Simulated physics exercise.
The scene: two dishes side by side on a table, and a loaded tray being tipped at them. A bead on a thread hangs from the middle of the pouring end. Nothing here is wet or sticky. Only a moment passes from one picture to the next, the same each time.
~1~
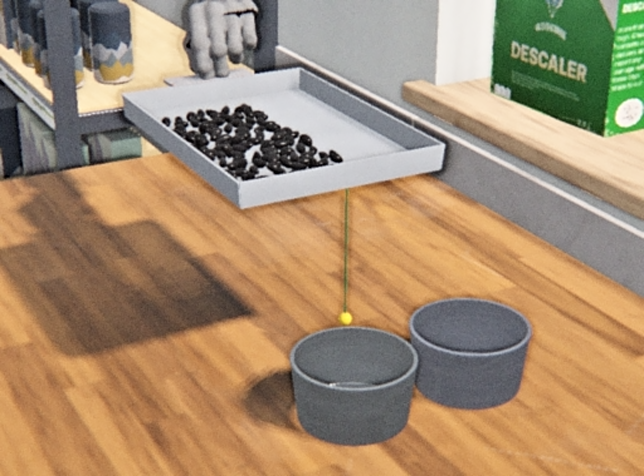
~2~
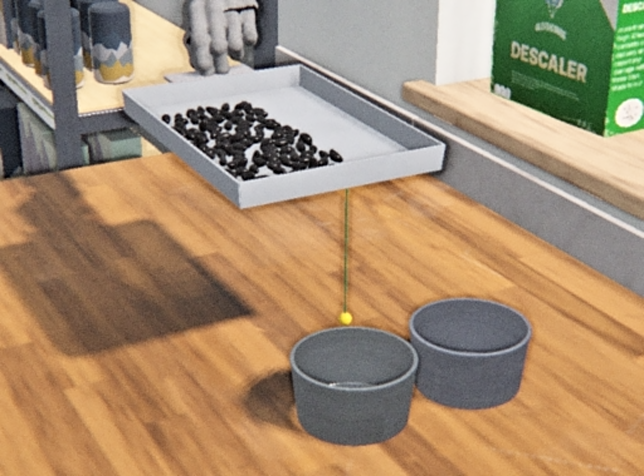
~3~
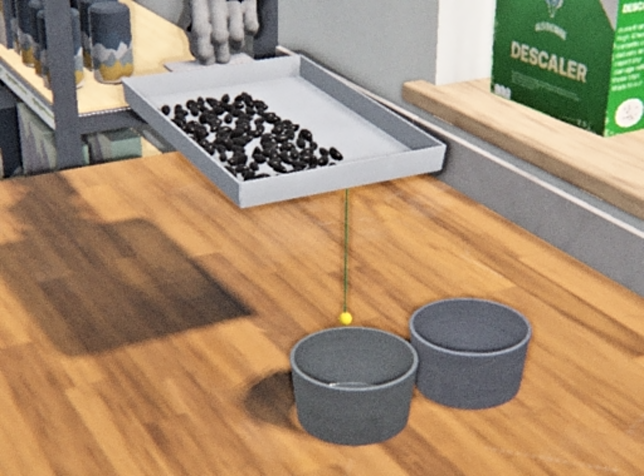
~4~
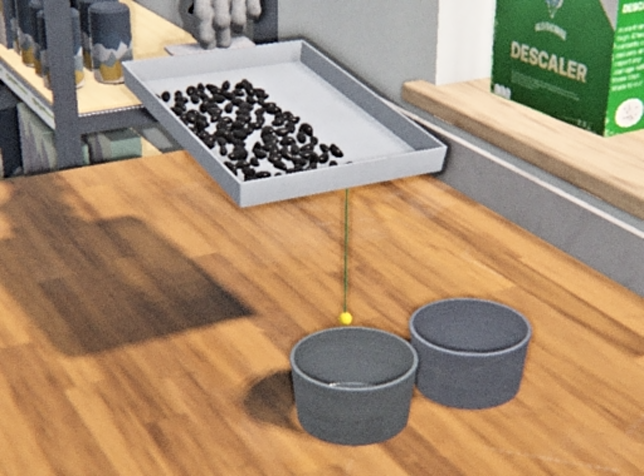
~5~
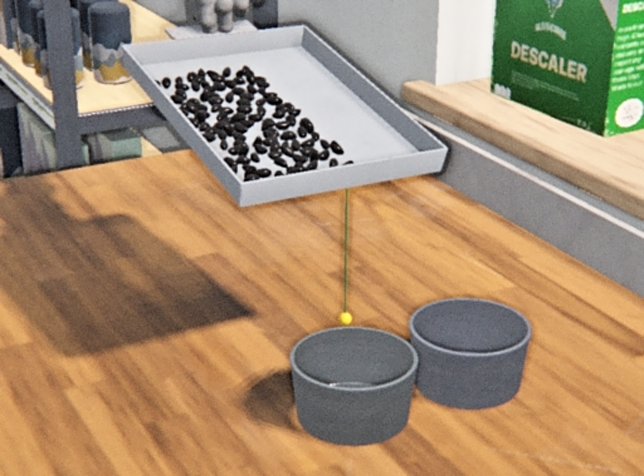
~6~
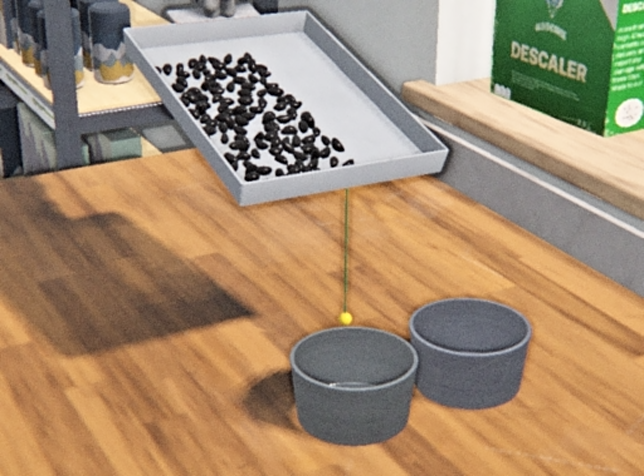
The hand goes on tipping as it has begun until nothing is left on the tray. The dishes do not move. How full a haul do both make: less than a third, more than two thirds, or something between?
Together they catch between a third and two thirds.
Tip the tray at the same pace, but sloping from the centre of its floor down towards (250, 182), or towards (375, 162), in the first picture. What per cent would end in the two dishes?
In turn 10 and 70 in a hundred.
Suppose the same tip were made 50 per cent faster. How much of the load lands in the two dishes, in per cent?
Near 70 %.
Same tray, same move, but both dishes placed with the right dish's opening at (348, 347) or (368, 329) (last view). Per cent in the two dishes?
Roughly 30 per cent, and 10 per cent.
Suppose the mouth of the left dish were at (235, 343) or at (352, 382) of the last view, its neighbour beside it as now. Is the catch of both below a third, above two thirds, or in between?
First less than a third, then over two thirds.
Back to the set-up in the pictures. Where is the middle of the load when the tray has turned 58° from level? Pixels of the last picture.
Near (320, 141).
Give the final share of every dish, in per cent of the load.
About: Left dish 30, right dish 20 per cent.
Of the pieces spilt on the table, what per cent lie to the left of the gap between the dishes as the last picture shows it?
Roughly 50 in a hundred.
Soon after the last picture, tray tipped steeply; all on the tray.
A little later, tray tipped right over; nearly all on the tray; a stray few outside both.
Later still, tray tipped past a quarter turn; about a quarter in the left dish; a small part in the right dish; about half outside both.
At rest, tray tipped past a quarter turn; about a quarter in the left dish; a small part in the right dish; about half outside both.
